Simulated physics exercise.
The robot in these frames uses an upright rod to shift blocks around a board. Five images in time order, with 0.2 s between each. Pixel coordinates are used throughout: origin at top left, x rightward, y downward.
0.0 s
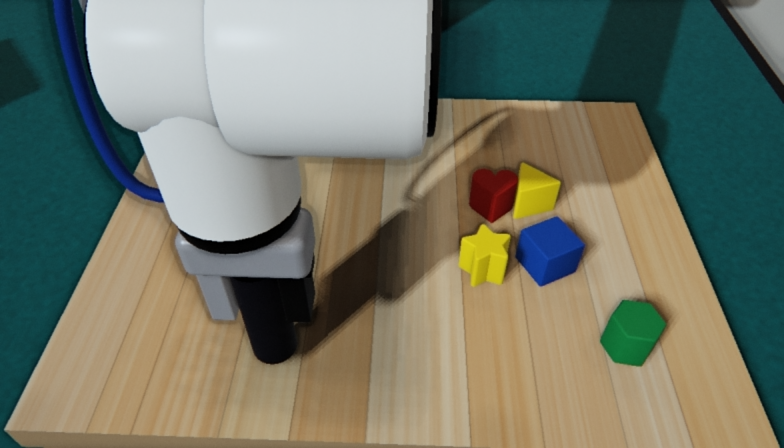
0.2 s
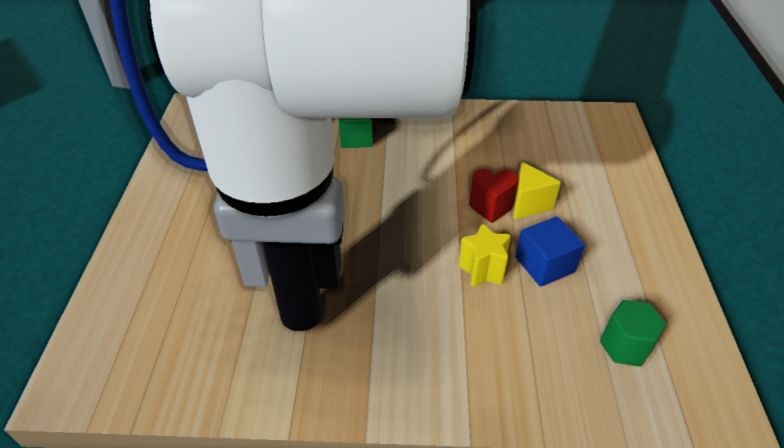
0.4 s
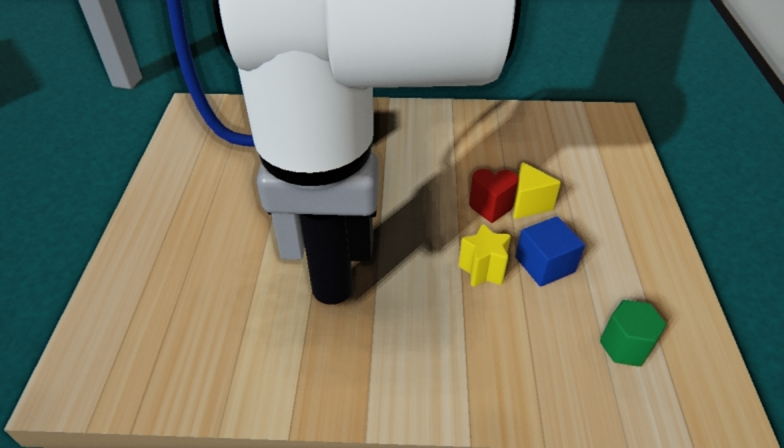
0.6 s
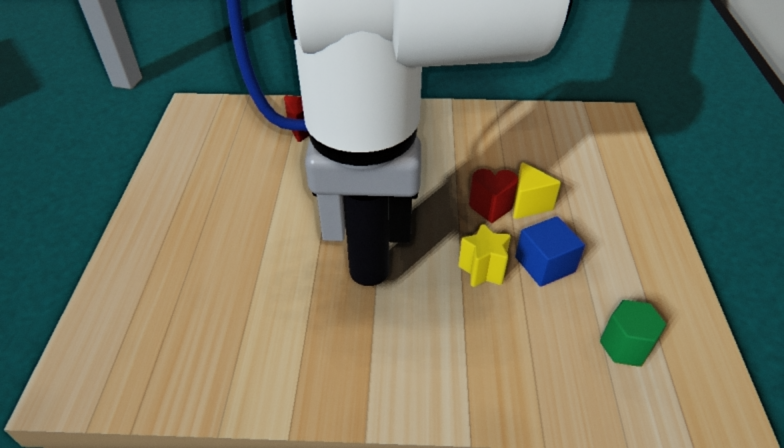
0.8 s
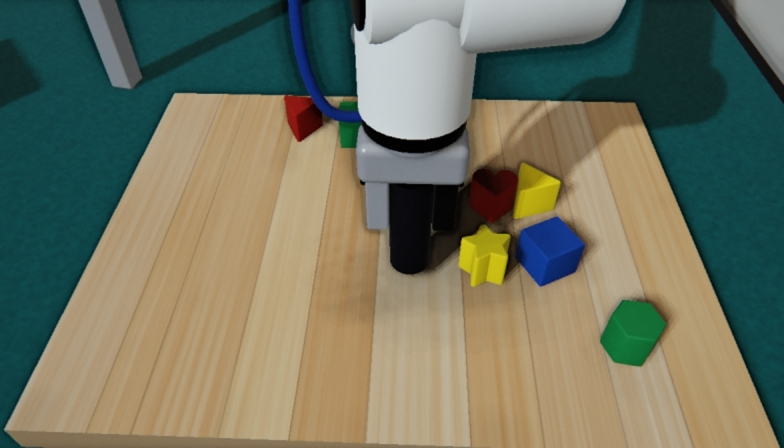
White robot arm with a black rod moving right and slightly away across a wooden board, the coloured blocks staying still.
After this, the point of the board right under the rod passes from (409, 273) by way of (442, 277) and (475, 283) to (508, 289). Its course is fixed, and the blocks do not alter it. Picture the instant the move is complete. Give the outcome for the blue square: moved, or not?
From what I can tell, it won't keep its place.
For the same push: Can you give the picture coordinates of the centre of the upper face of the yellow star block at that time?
I'd say the yellow star block ends with its top centre at (530, 237).
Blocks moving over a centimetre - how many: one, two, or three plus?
The number will come to 2.
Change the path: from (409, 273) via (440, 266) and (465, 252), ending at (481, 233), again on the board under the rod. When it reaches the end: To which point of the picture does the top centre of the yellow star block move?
So, by the moment the path ends, you'll find the top centre of the yellow star block at (506, 232).
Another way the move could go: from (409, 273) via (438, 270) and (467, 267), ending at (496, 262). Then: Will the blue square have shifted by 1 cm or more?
My answer is yes.
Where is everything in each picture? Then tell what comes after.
The first frame shows rod tip at (275, 346); block tops, yellow star block at (488, 242); red heart at (496, 179); blue square at (553, 236).
The second frame shows rod at (302, 314); blocks unchanged.
The third frame shows rod at (333, 289); blocks unchanged.
The fourth frame shows rod at (369, 271); blocks unchanged.
The fifth frame shows rod at (409, 260); yellow star block at (488, 242); red heart at (496, 179); blue square at (553, 236).
On the path given first. Halfway along, rod at (461, 267); yellow star block at (496, 240).
At the end, rod at (511, 277); yellow star block at (530, 237), turned 35° anticlockwise; red heart in place; blue square at (572, 229).
